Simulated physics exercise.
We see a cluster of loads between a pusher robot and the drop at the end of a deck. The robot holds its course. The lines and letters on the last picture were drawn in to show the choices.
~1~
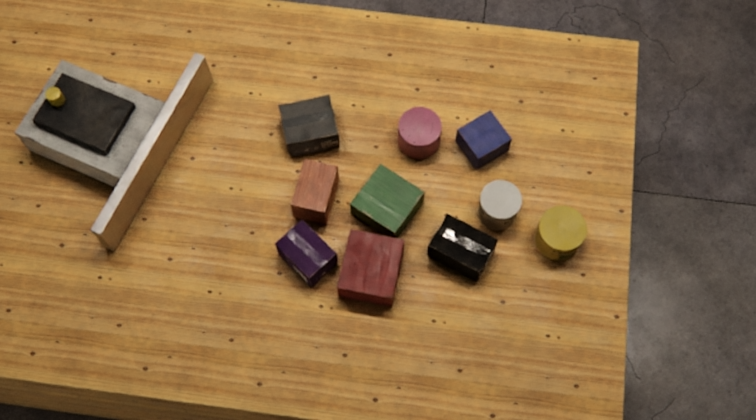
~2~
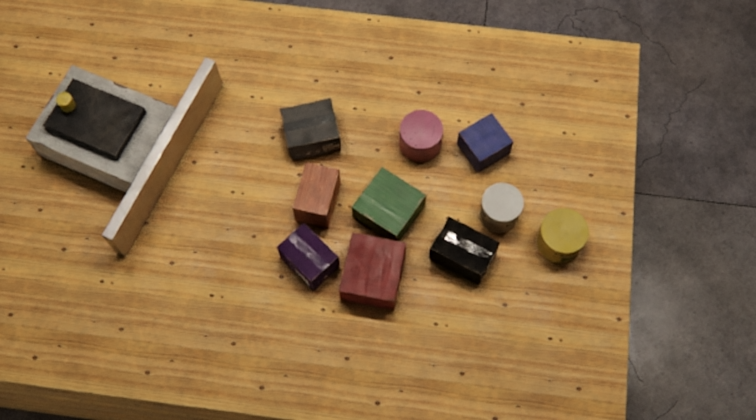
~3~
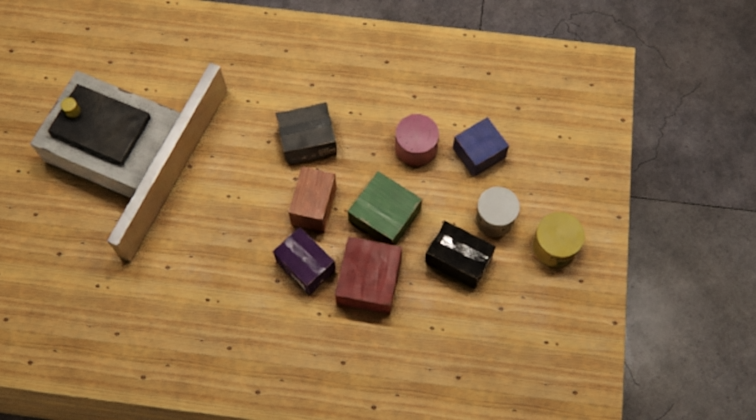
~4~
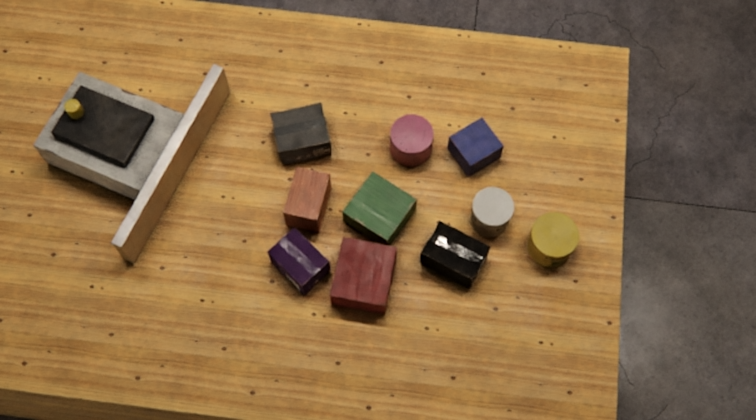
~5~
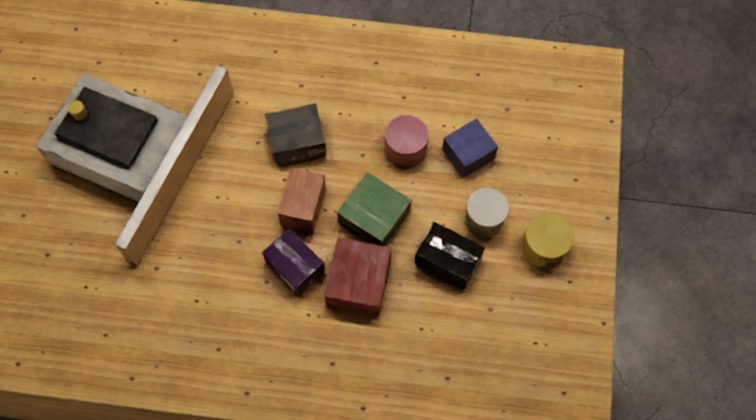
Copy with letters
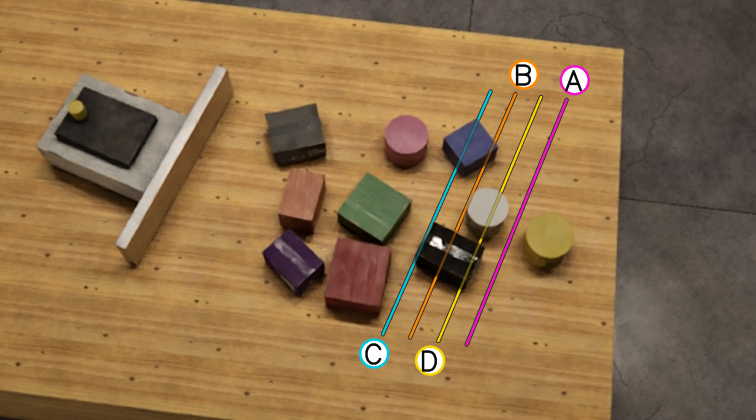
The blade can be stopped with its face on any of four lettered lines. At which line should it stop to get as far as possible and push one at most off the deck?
No farther than A.
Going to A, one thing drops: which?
It is the yellow pail.
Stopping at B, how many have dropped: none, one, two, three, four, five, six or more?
By then, none.
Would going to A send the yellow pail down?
Yes.
On the marked copy, A at (519, 216); B at (466, 210); C at (440, 207); D at (493, 213).
With A. Early on, robot (235, 143); purple parcel (299, 263); grey parcel (348, 158).
Further on, robot (359, 158); white pail (523, 203); black parcel (514, 287).
At the end, robot (456, 169); yellow pail over the edge; blue crate (606, 171); one fallen.
As for the rest, B is within the limit but short; C is within the limit but short; D is within the limit but short.
